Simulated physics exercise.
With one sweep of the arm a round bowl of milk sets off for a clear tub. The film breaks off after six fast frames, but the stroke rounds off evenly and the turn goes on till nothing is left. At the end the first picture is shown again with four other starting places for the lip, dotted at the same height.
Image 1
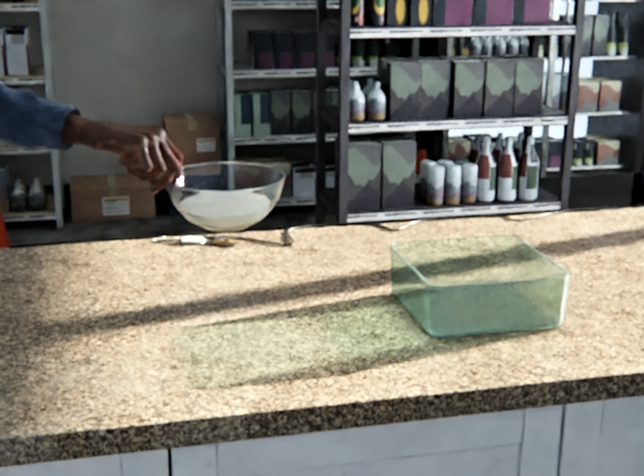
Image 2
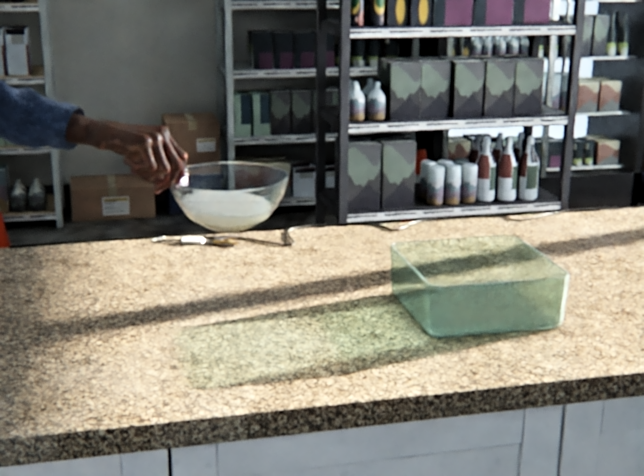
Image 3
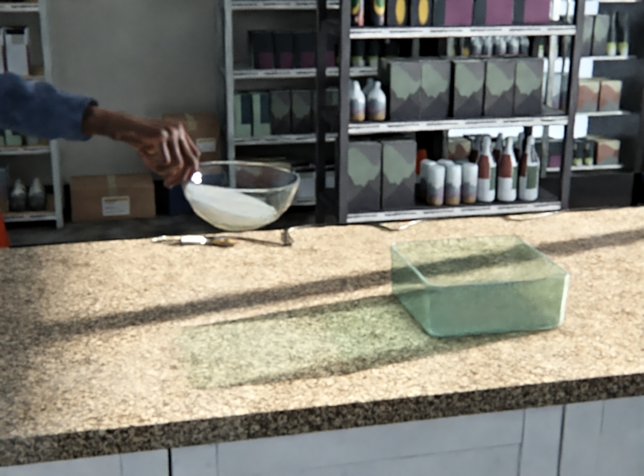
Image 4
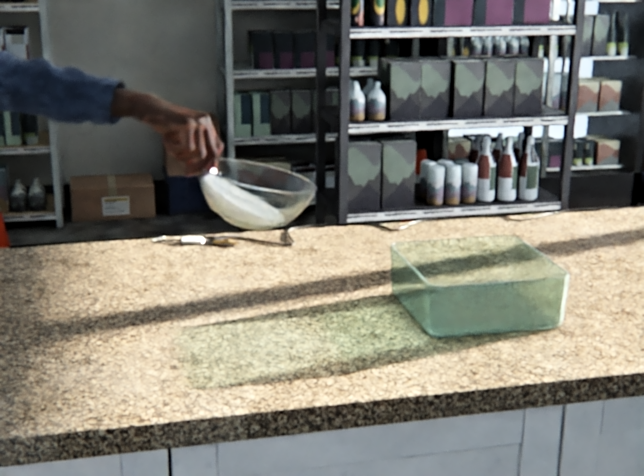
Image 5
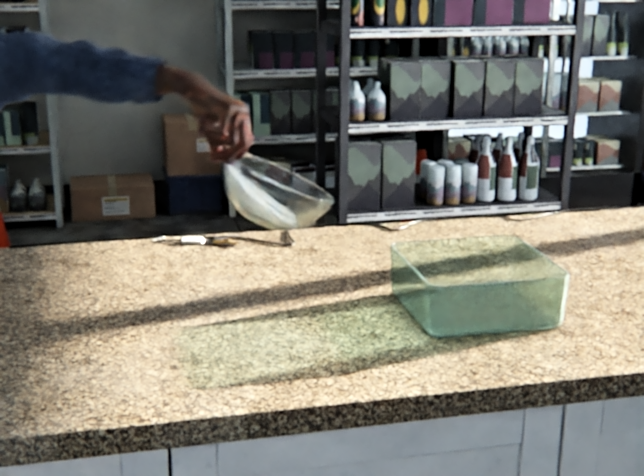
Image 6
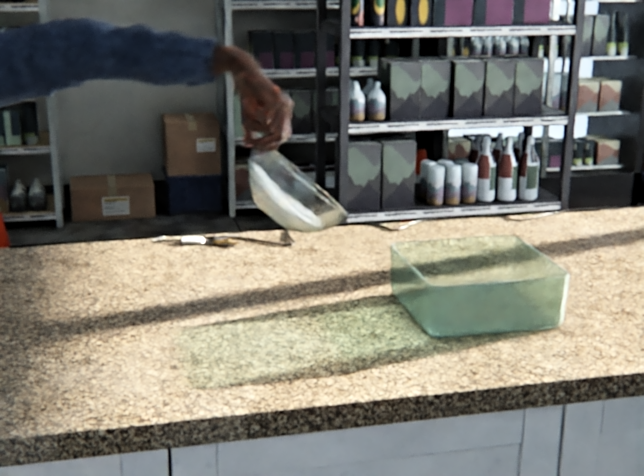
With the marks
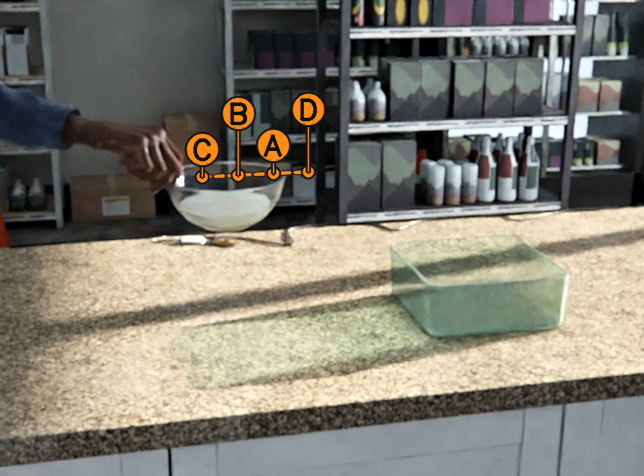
Glass bowl of milk moving right above a speckled counter, tilting steeply as a hand grips its rim, clear tub nearby.
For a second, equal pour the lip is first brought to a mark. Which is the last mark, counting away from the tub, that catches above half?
That is dot D.
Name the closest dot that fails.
A it is.
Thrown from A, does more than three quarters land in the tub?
No, it does not.
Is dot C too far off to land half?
Yes, it does.
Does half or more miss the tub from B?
Yes, that goes wrong.
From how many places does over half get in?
One of them.
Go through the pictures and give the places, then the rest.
Upright, lip at (282, 173); tub from (427, 337) to (561, 325); nothing has left yet, in the first frame.
Upright, lip at (285, 173); nothing has left yet, in the second frame.
Tipped about 4°, lip at (296, 176); nothing has left yet, in the third frame.
Tipped about 12°, lip at (313, 184); nothing has left yet, in the fourth frame.
Tipped about 25°, lip at (331, 196); nothing has left yet, in the fifth frame.
Tipped about 41°, lip at (345, 211); nothing has left yet, in the sixth frame.
In orange, A at (273, 173); B at (238, 175); C at (202, 177); D at (308, 171).
For dot A, about 32 % lands in the tub, 58 % falls short and 10 % goes beside or beyond.
For dot B, about 0 % lands in the tub, 96 % falls short and 4 % goes beside or beyond.
For dot C, about 0 % lands in the tub, 99 % falls short.
For dot D, about 61 % lands in the tub, 18 % falls short and 21 % goes beside or beyond.
